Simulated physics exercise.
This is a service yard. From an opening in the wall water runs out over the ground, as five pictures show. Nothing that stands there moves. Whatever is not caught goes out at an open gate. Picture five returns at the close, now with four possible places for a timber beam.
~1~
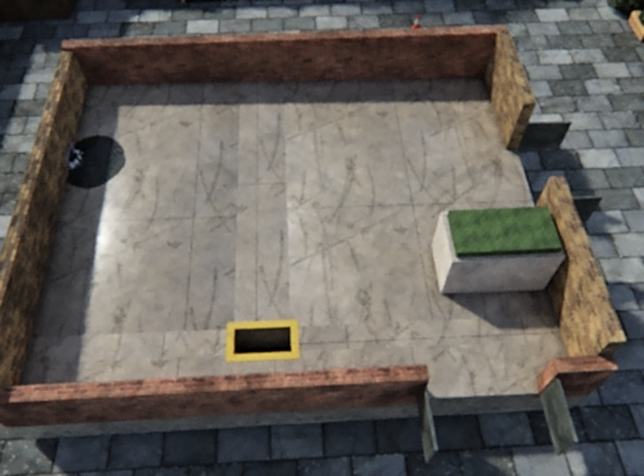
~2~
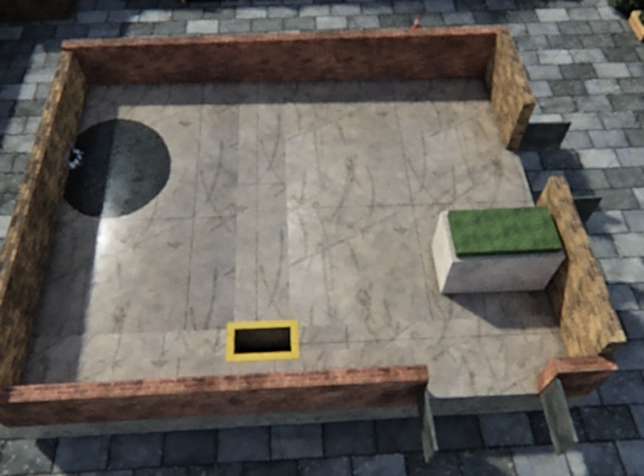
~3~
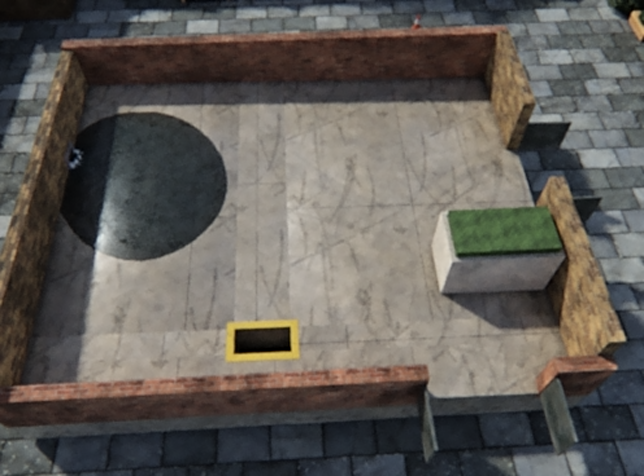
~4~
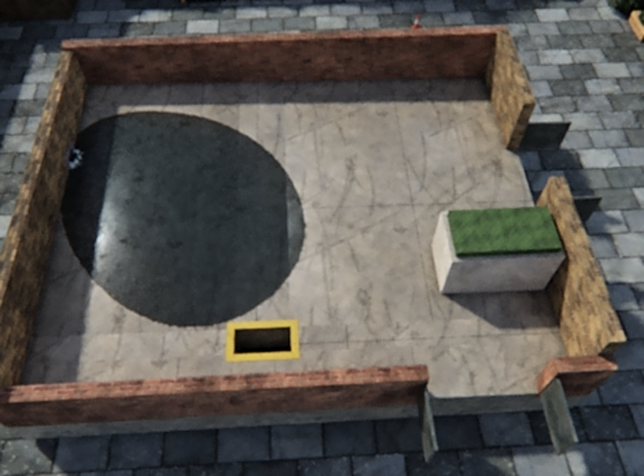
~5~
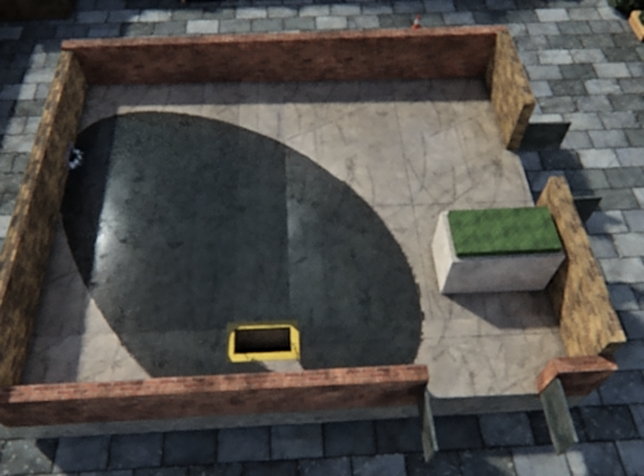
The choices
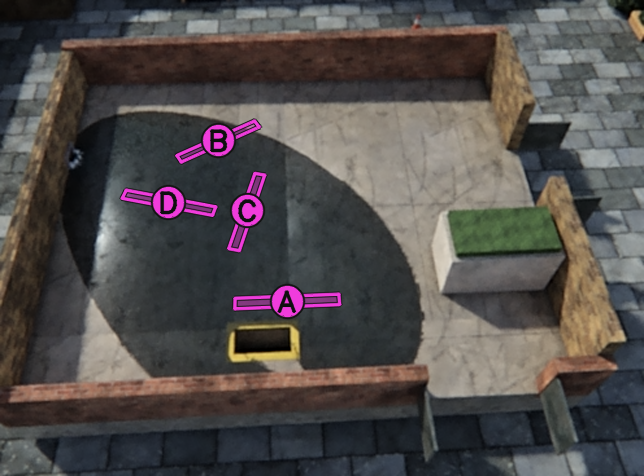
In a walled service yard with a pale floor and a green-topped block at the right, a small dark patch of water lies by the left wall. The water spreads steadily across the floor to the right and toward the near wall, then reaches the yellow-edged gully and surrounds it.
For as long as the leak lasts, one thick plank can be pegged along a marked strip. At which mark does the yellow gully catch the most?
Use place C.
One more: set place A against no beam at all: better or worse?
Place A is worse.
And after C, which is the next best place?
The answer is B.
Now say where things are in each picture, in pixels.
The first picture shows outfall at (69, 156); yellow gully at (263, 340); open gate at (477, 382); open gate at (516, 184); 2 % of the ground under water, visible out to (119, 150); yellow gully still dry.
In the second picture, 6 % of the ground under water, visible out to (168, 163); yellow gully still dry.
In the third picture, 14 % of the ground under water, visible out to (217, 205); yellow gully still dry.
In the fourth picture, 27 % of the ground under water, visible out to (285, 271); yellow gully still dry.
In the fifth picture, 44 % of the ground under water, visible out to (417, 341); yellow gully taking water.
In magenta, A from (234, 303) to (339, 299); B from (179, 158) to (256, 124); C from (234, 249) to (259, 174); D from (124, 194) to (214, 211).
Choosing A, about 16 % of the stream goes into the yellow gully, about 84 % out by the gates.
Choosing B, about 29 % of the stream goes into the yellow gully, about 70 % out by the gates.
Choosing C, about 43 % of the stream goes into the yellow gully, about 56 % out by the gates.
Choosing D, about 13 % of the stream goes into the yellow gully, about 87 % out by the gates.
